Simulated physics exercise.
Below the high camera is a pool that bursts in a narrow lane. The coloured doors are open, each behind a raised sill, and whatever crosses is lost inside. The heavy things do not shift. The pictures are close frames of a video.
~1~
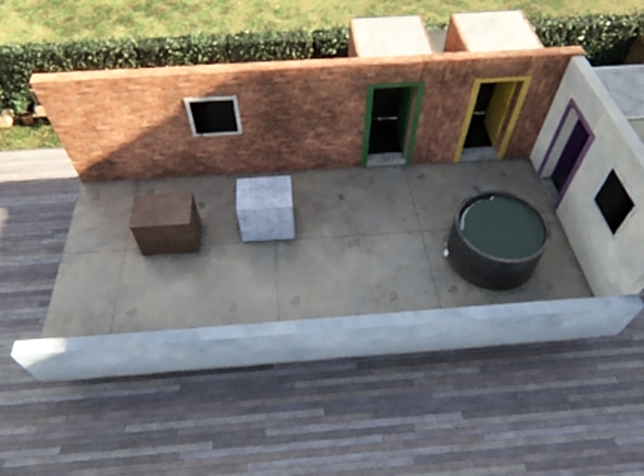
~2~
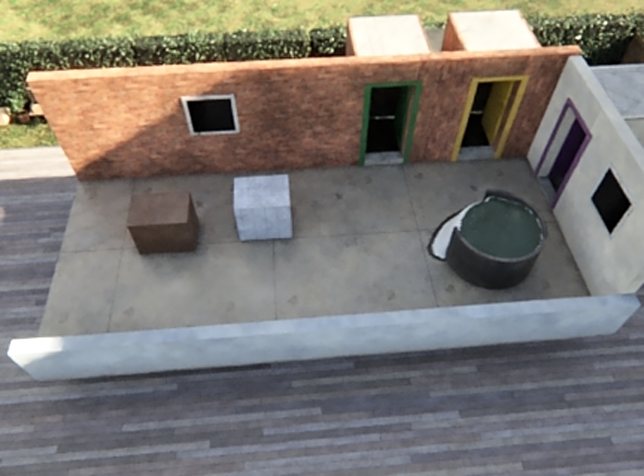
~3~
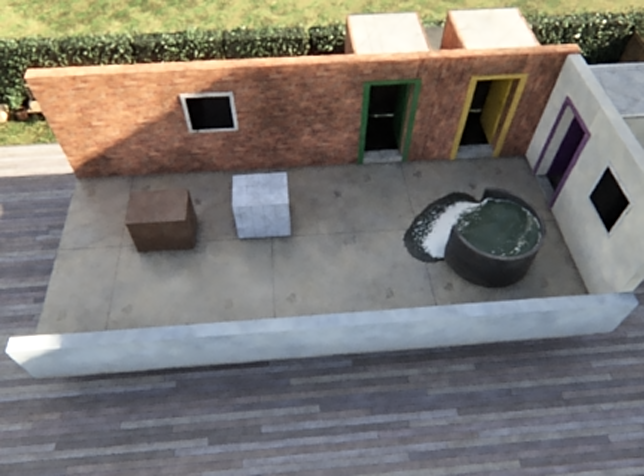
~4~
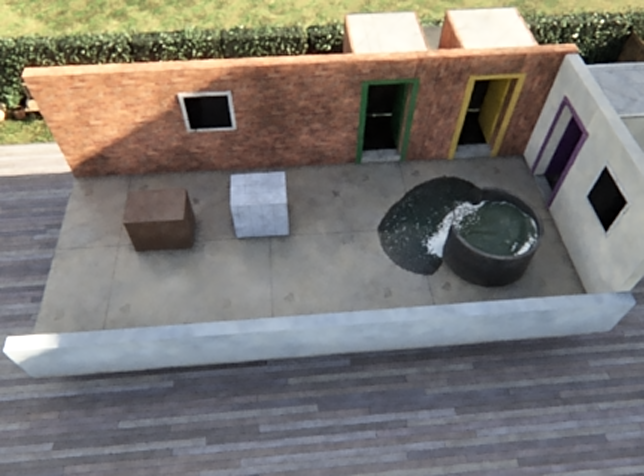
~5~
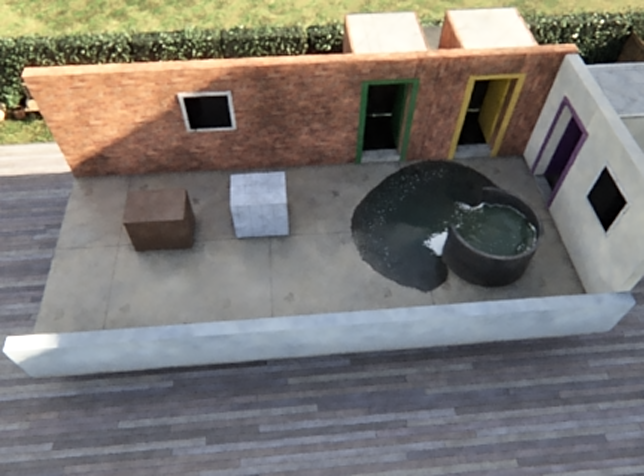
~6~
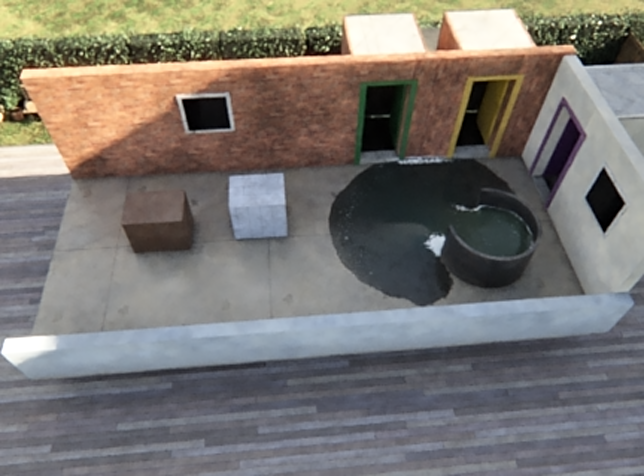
In a walled yard with open coloured doors and two blocks, a round pool sat still, then water poured from its left side and spread across the floor in a widening dark puddle.
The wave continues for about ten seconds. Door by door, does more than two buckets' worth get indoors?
Door by door: Green door - yes; yellow door - no; purple door - yes.
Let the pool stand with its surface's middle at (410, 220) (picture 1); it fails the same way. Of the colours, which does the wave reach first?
Answer: The green-painted one.
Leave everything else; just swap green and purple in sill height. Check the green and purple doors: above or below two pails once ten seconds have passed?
Green door: Admits more; purple door: Admits less.
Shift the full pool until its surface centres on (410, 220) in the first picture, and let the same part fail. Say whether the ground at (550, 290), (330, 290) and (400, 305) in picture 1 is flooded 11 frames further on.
Point by point: Still bare; still bare; still bare.
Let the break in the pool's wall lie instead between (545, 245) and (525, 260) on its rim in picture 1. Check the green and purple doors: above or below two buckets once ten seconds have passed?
Result - green door: Misses the line; purple door: Clears the line.
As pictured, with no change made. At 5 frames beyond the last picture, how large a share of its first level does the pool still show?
Roughly 40 %.
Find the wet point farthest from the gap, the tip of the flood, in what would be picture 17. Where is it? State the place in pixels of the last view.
Best guess: Near (134, 179).
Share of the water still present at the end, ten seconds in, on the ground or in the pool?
I'd estimate close to 64 per cent.
A moment on, water covers 35 % of the floor; the green door over two buckets in, the yellow door wet at the sill, nothing in, the purple door wet at the sill, nothing in.
Next, water covers 45 % of the floor; the green door over two buckets in, the yellow door wet at the sill, nothing in, the purple door wet at the sill, nothing in.
Then, water covers 65 % of the floor; the green door over two buckets in, the yellow door wet at the sill, nothing in, the purple door under two buckets in.
Later, water covers 75 % of the floor; the green door over two buckets in, the yellow door wet at the sill, nothing in, the purple door over two buckets in.
In the end, water covers 95 % of the floor; the green door over two buckets in, the yellow door wet at the sill, nothing in, the purple door over two buckets in.
